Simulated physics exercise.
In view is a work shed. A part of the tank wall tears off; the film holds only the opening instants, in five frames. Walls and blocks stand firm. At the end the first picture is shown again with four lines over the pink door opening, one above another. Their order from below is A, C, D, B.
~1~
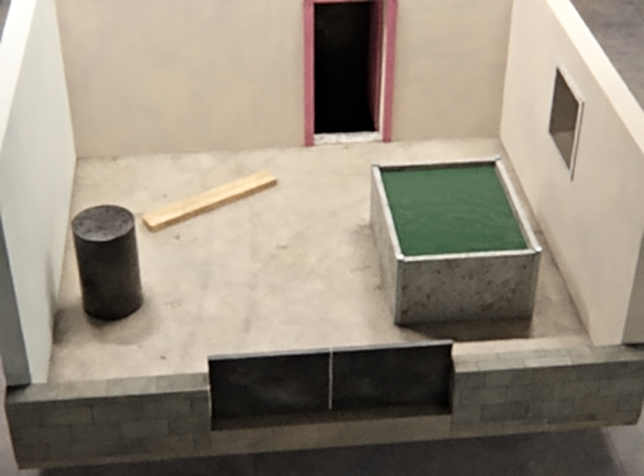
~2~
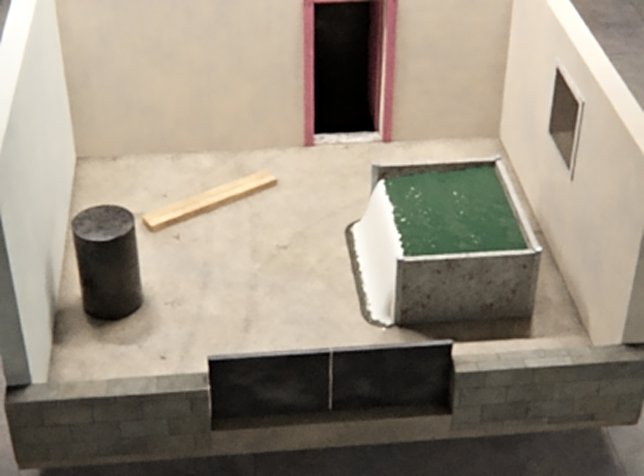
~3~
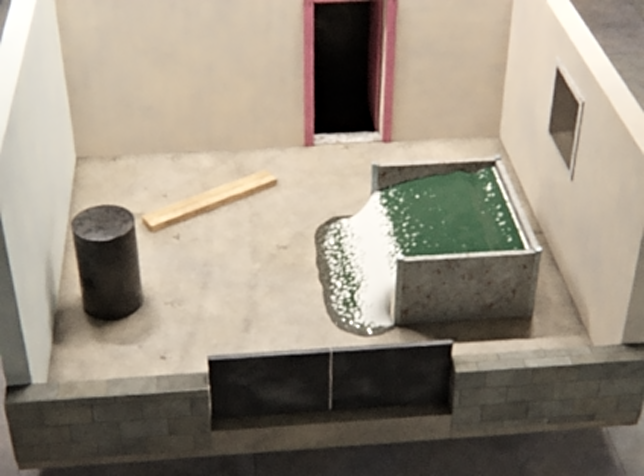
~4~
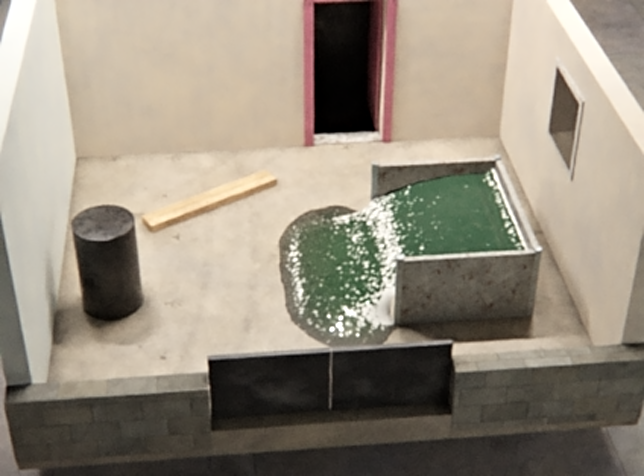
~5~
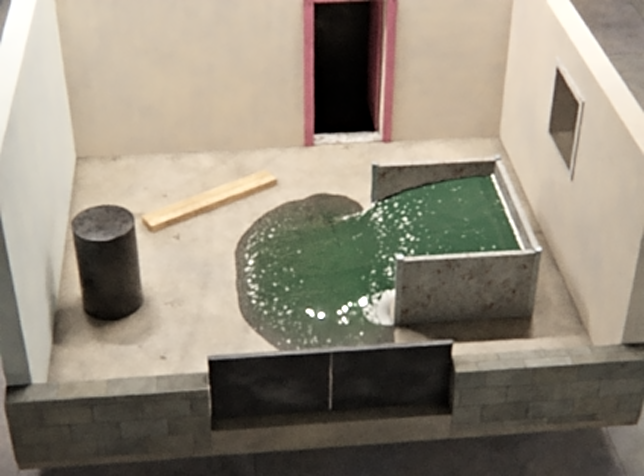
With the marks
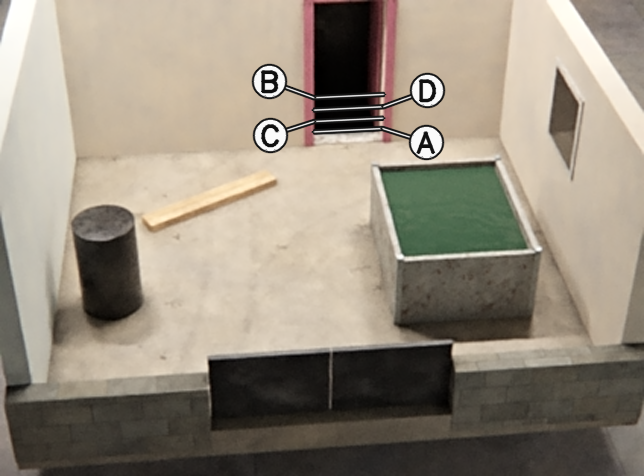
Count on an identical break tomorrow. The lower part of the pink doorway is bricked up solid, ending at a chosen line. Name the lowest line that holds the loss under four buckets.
The answer is mark A.
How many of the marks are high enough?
All four.
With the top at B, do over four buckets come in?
No, not at all.
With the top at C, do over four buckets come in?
No.
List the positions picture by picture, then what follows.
The first picture shows water in the tank at rest, its middle at (451, 212); foot of the pink doorway at (348, 143); shut gate at (331, 359).
In the second picture, 2 % of the ground under water, visible out to (360, 223).
In the third picture, 5 % of the ground under water, visible out to (339, 219).
In the fourth picture, 10 % of the ground under water, visible out to (317, 212).
In the fifth picture, 16 % of the ground under water, visible out to (263, 221).
In white, A at (348, 130); B at (349, 96); C at (348, 119); D at (348, 108); from the bottom up A, C, D, B.
Choosing A, nothing gets over.
Choosing B, nothing gets over.
Choosing C, nothing gets over.
Choosing D, nothing gets over.
